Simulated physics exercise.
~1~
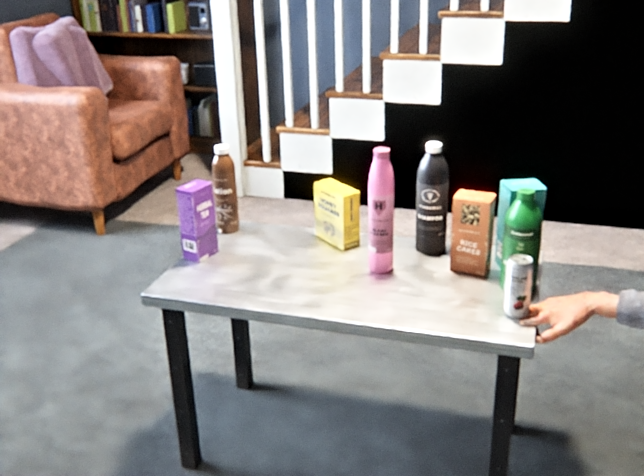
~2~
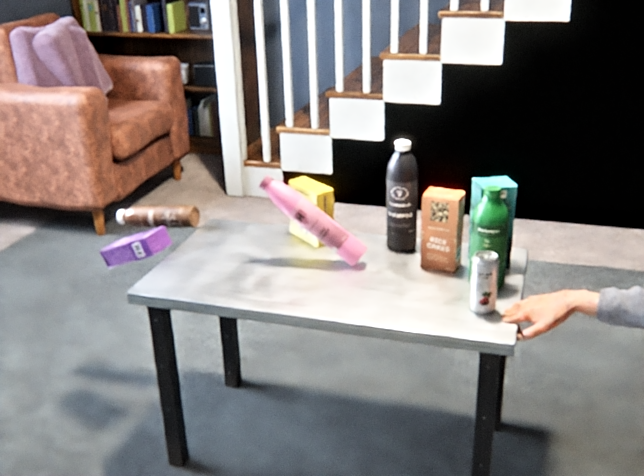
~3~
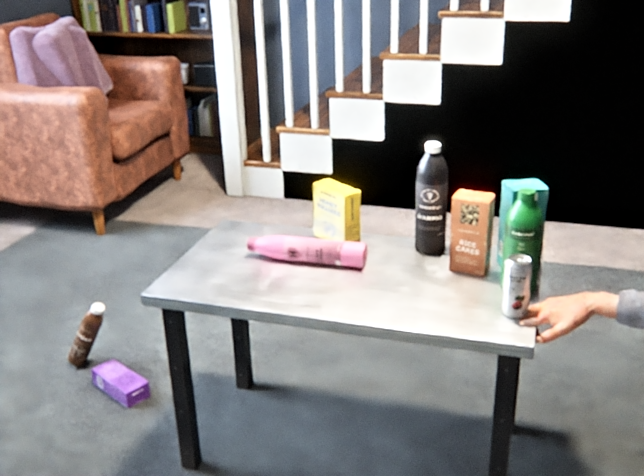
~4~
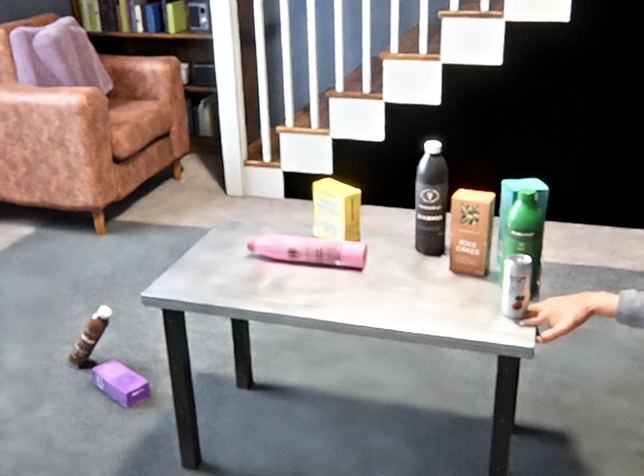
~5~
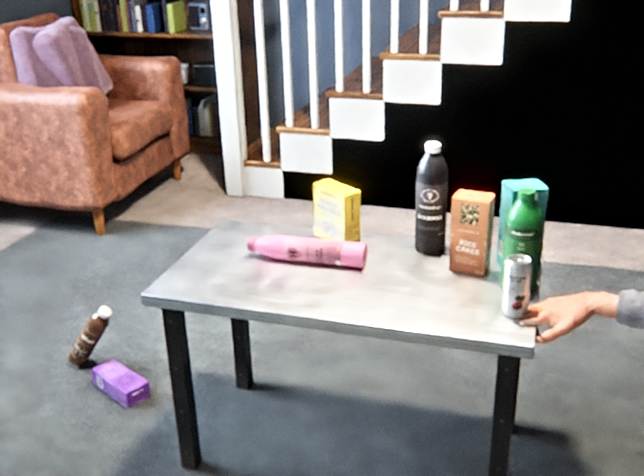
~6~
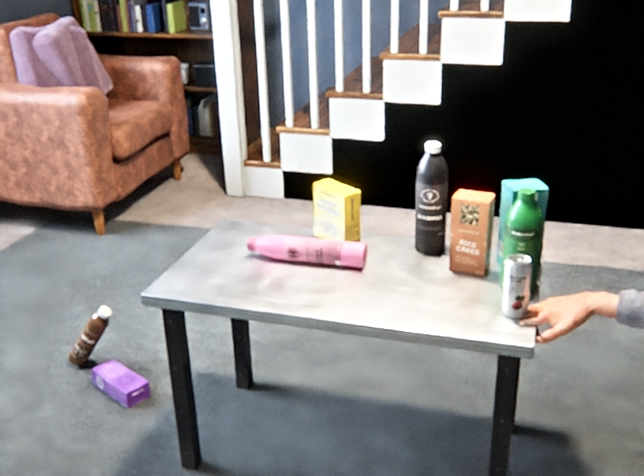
The clip opens on a light table crowded with upright cartons, bottles and a white can, a hand resting at its right edge. The table jerks left, and the purple carton and brown bottle leave its left end, turning sideways in the air, while the pink bottle tilts sharply. The table then shifts back right, the carton and brown bottle drop to the floor, and the pink bottle falls onto its side on the tabletop. Everything settles, with the brown bottle leaning beside the purple carton below. The white can, green bottle and remaining items still stand on the table.
